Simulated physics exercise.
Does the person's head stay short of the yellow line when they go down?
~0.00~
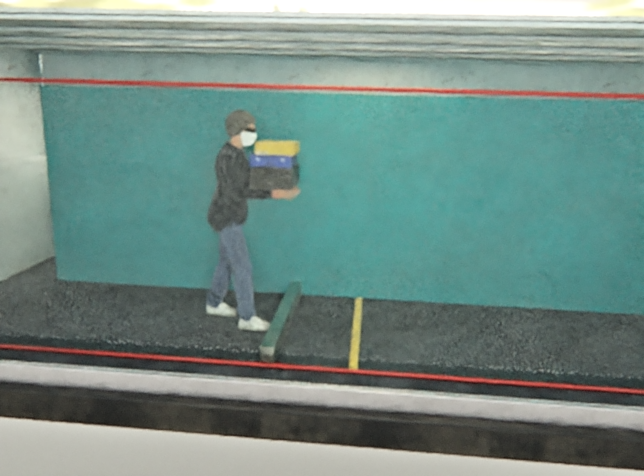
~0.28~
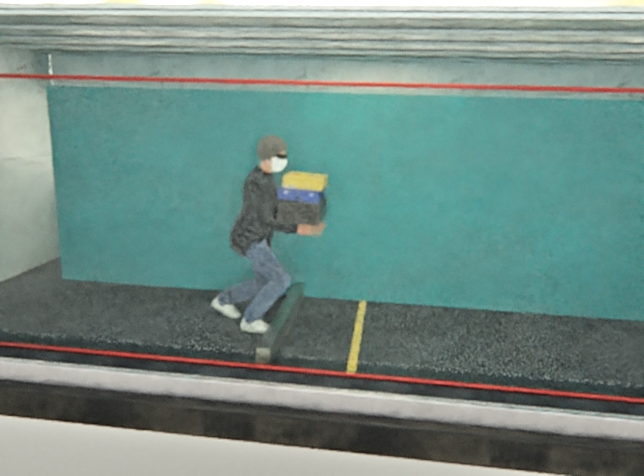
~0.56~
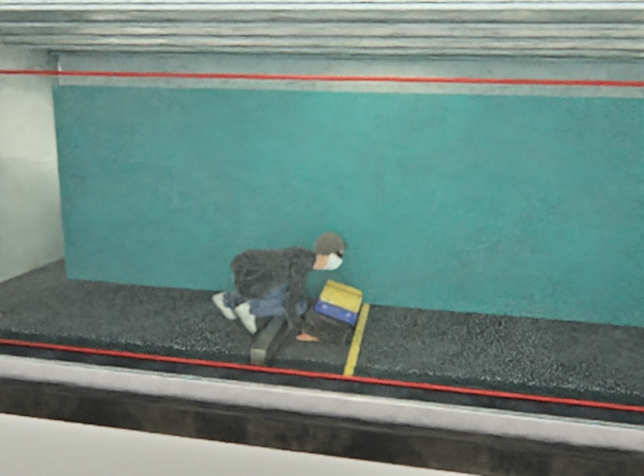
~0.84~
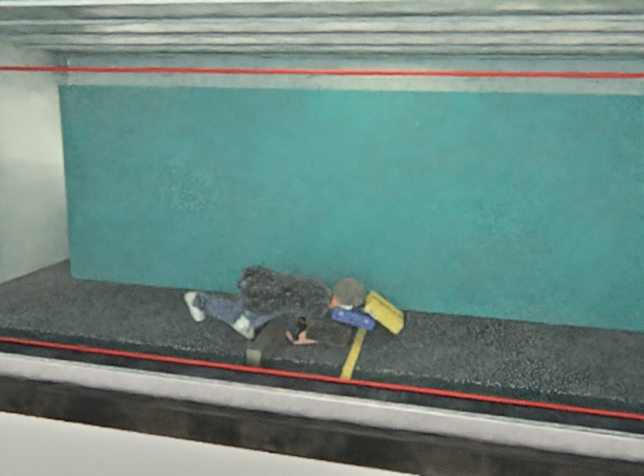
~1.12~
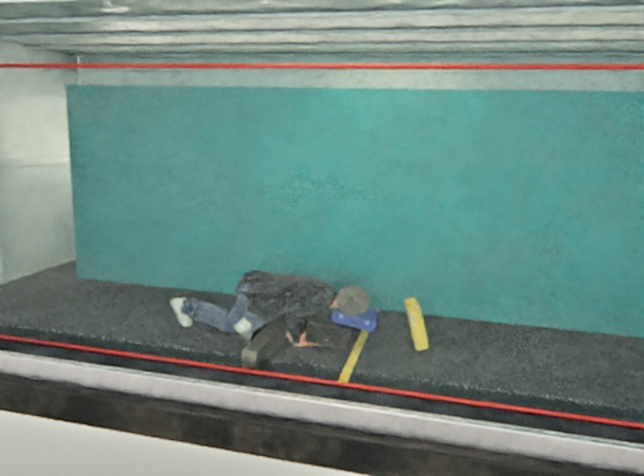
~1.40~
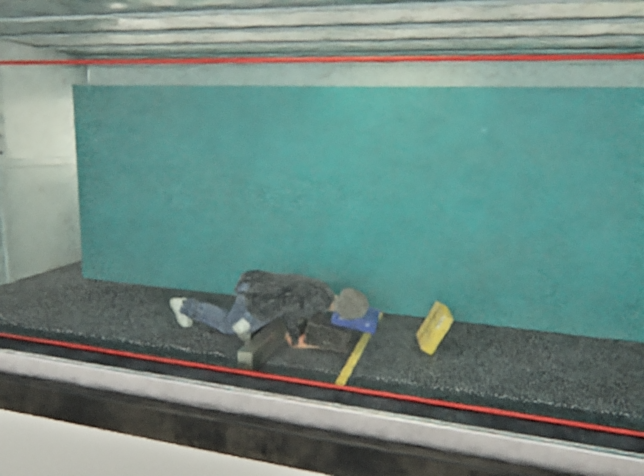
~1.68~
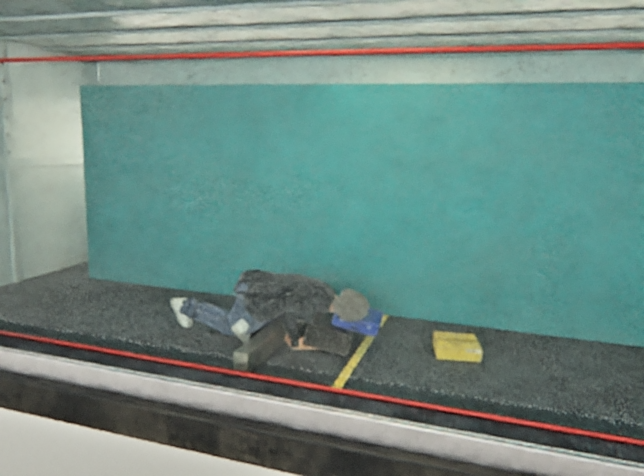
Yes, the person ends up lying face down with their head still to the left of the yellow line, not past it.
